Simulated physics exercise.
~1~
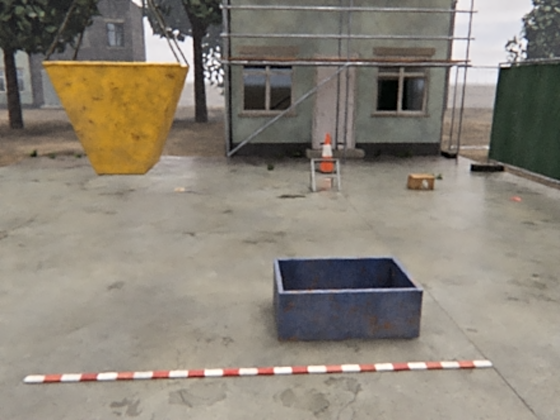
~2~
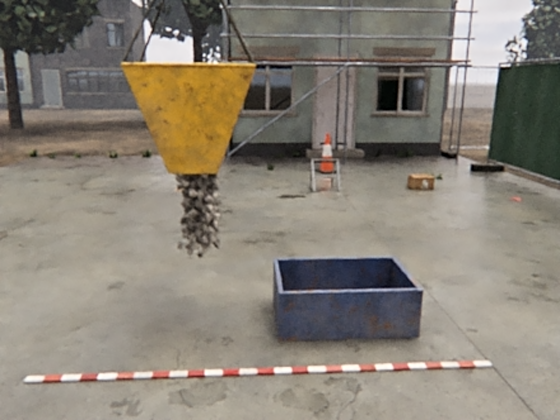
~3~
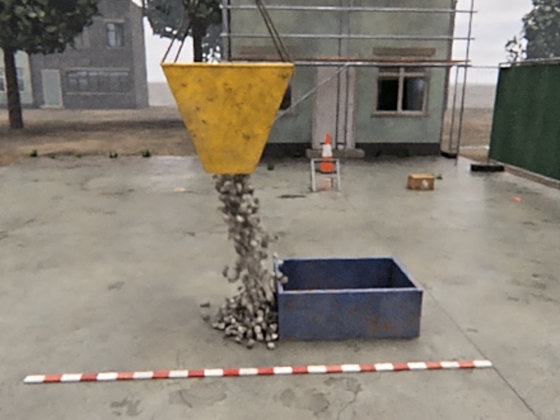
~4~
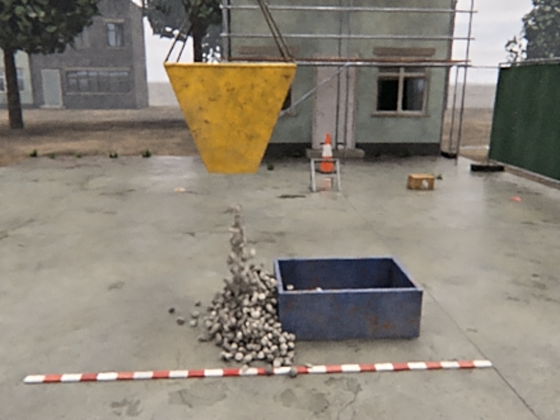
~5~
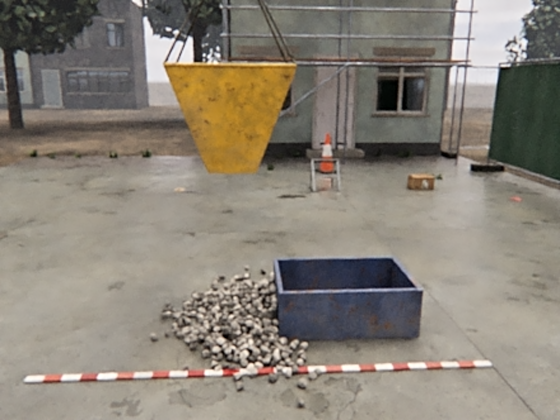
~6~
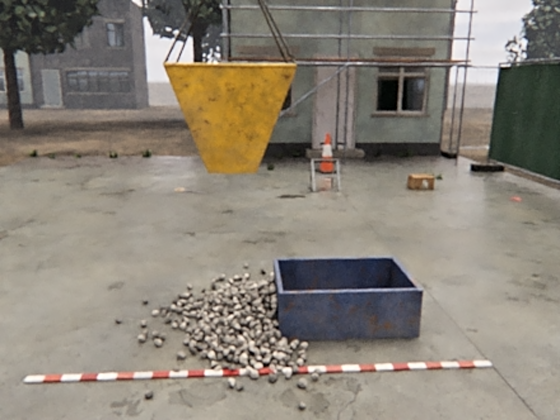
A yellow hopper hangs from cables at the upper left of a wet concrete yard, seen from a fixed, slightly raised view, with a scaffolded building, bare ground and trees behind. A dark blue open bin stands right of centre, behind a red and white striped staff lying on the ground. The hopper moves right and starts pouring grey stones from its bottom while still left of the bin. It stops short of the bin, and the stream piles up against the bin's left side. The emptied hopper hangs still as the heap slumps and spreads leftward and forward to the staff, with almost nothing landing in the bin.
